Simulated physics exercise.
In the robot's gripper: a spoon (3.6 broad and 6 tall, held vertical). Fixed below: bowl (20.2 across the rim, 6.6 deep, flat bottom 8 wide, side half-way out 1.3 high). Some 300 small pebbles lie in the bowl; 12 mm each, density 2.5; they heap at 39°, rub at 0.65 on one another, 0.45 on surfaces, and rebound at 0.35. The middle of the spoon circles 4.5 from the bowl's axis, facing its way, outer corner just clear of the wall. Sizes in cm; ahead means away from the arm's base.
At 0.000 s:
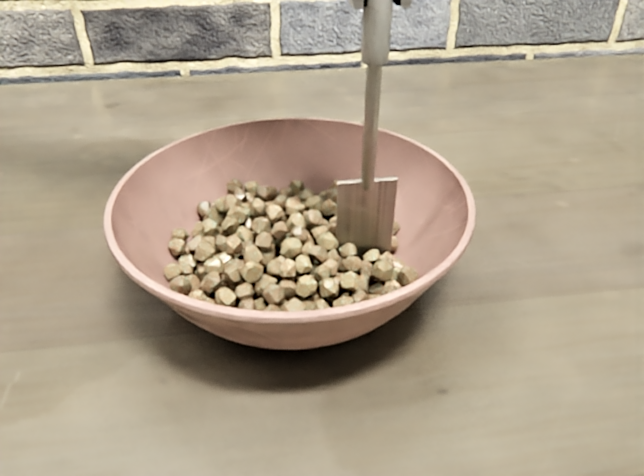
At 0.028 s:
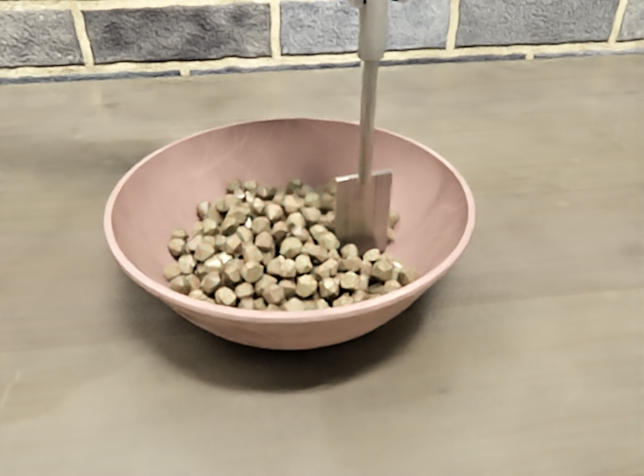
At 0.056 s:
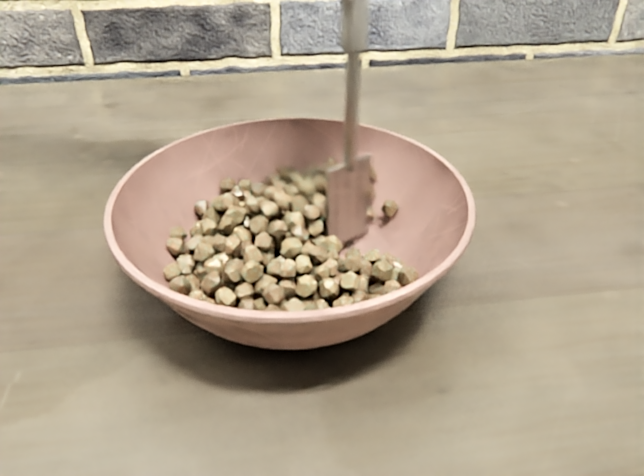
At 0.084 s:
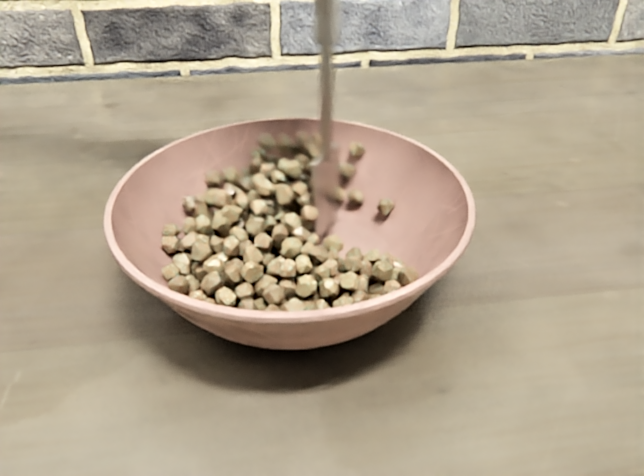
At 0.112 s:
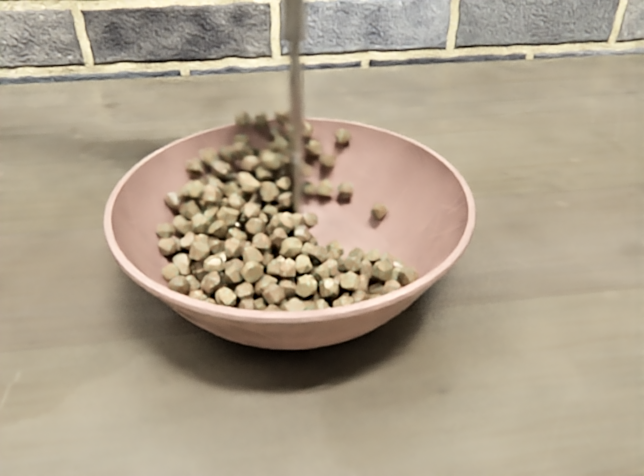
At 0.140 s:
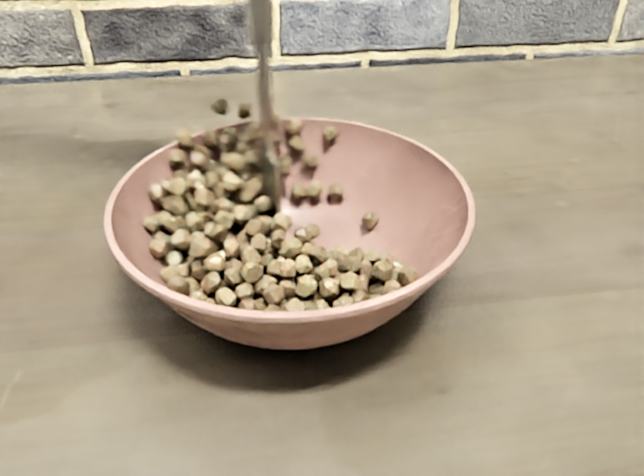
A flat metal spatula sweeping leftward through small brown pebbles in a pink bowl, pushing them up against the back left side.
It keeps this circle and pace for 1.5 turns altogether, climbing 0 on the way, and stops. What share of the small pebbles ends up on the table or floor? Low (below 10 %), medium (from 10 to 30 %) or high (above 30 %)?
A medium share, from 10 to 30 %, ends on the table or floor.
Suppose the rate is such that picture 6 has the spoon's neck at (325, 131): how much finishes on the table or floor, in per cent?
Some 5 per cent.
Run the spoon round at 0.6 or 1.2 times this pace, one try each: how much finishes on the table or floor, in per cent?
Some 10 and 25 per cent.
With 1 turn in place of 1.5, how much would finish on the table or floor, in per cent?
Then about 15 per cent.
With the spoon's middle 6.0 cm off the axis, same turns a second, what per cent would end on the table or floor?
It would be near 30 per cent.
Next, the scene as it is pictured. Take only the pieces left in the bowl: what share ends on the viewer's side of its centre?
About 60 per cent.
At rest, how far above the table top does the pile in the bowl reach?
About 7.0 cm.
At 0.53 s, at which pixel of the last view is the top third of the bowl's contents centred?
Around (289, 165).
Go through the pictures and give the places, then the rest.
Spoon neck at (369, 157), 0° round; upper third of the load around (275, 236), from x 175 to 410, top at y 185; 298 in the bowl, in the first picture.
Spoon neck at (366, 152), 9° round; upper third of the load around (280, 236), from x 175 to 410, top at y 185, in the second picture.
Spoon neck at (350, 140), 31° round; upper third of the load around (283, 219), from x 175 to 410, top at y 165, in the third picture.
Spoon neck at (326, 131), 55° round; upper third of the load around (267, 206), from x 170 to 410, top at y 140, in the fourth picture.
Spoon neck at (297, 128), 79° round; upper third of the load around (253, 196), from x 165 to 410, top at y 120, in the fifth picture.
Spoon neck at (267, 130), 104° round; upper third of the load around (230, 190), from x 155 to 410, top at y 105; 297 in the bowl, 1 in flight or on the tool, in the sixth picture.
By 0.33 s, 271° round, highest piece 9 above the table; 274 in the bowl, 7 on the table or floor, 17 in flight or on the tool.
By 0.53 s, 79° round, highest piece 9 above the table; 253 in the bowl, 39 on the table or floor, 6 in flight or on the tool.
By 0.82 s, 180° round, highest piece 7 above the table; 241 in the bowl, 57 on the table or floor.
By 1.52 s, 180° round, highest piece 6 above the table; 241 in the bowl, 57 on the table or floor.
Final count, 241 in the bowl, 57 on the table or floor. That is 19 % on the table or floor.
